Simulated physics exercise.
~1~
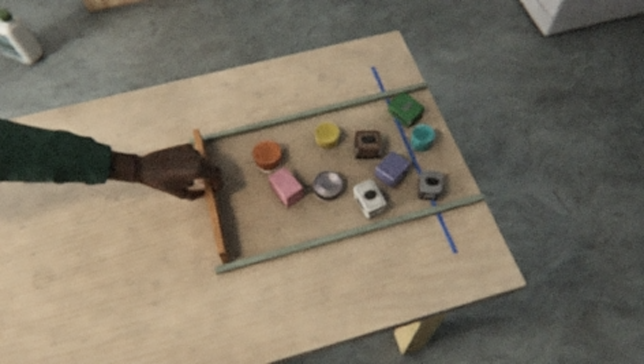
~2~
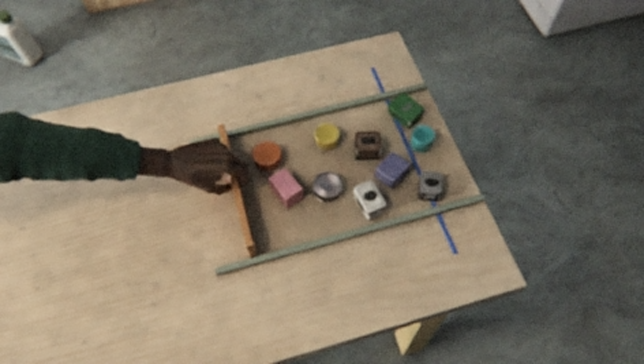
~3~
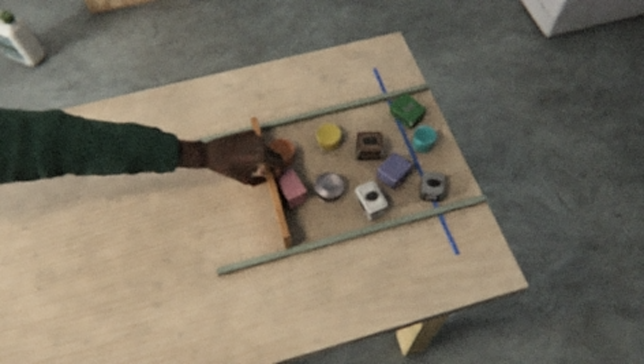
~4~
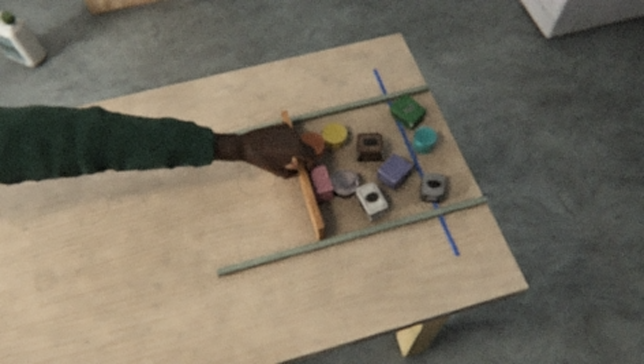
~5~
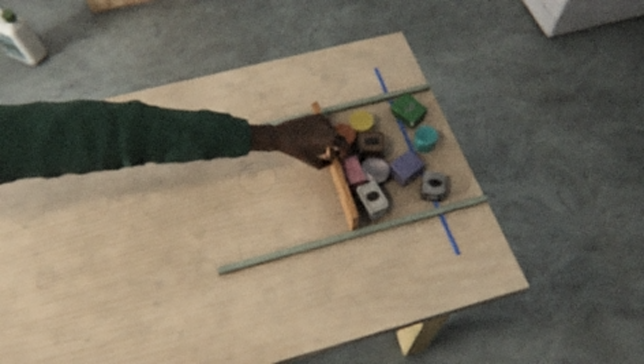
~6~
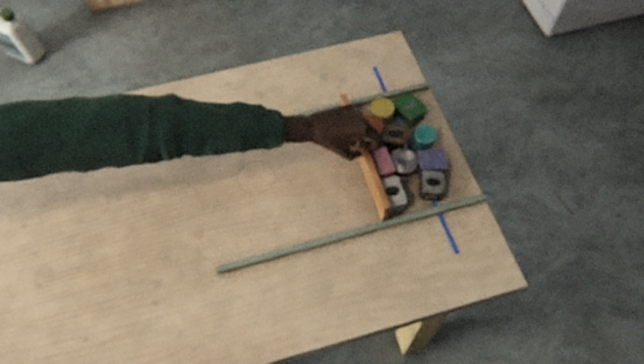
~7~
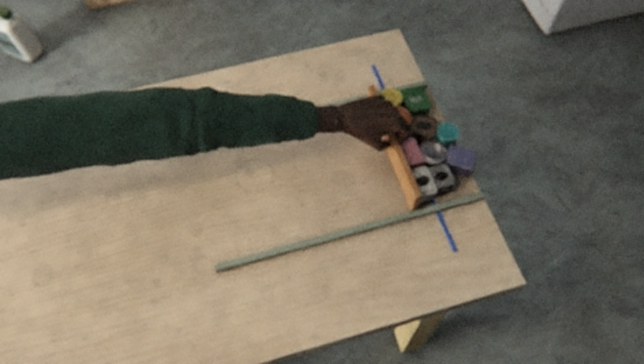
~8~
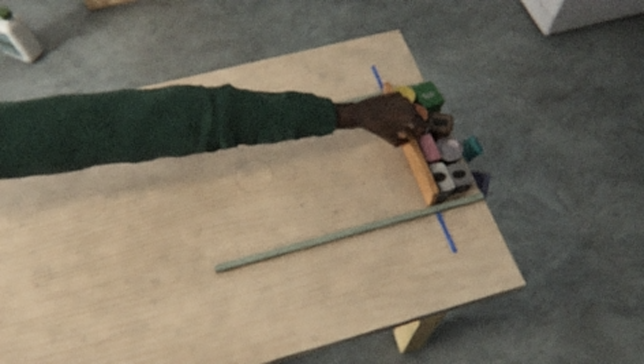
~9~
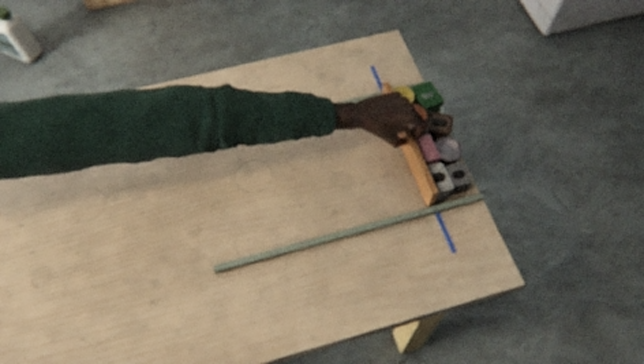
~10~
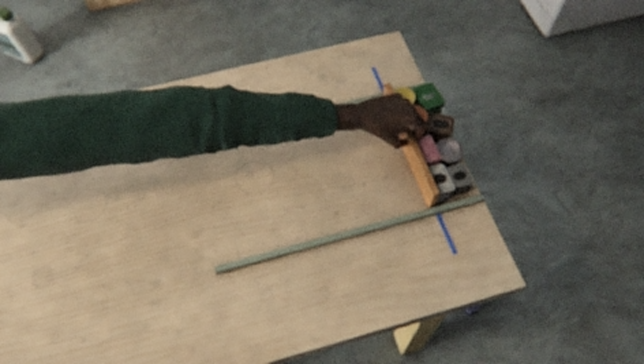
In this clip, a hand in a green sleeve pushes an upright board rightward across a wooden table, gathering small colourful objects toward the edge. The board stops by the blue tape, the blue block and turquoise pot drop off, and the rest stay bunched against the board.
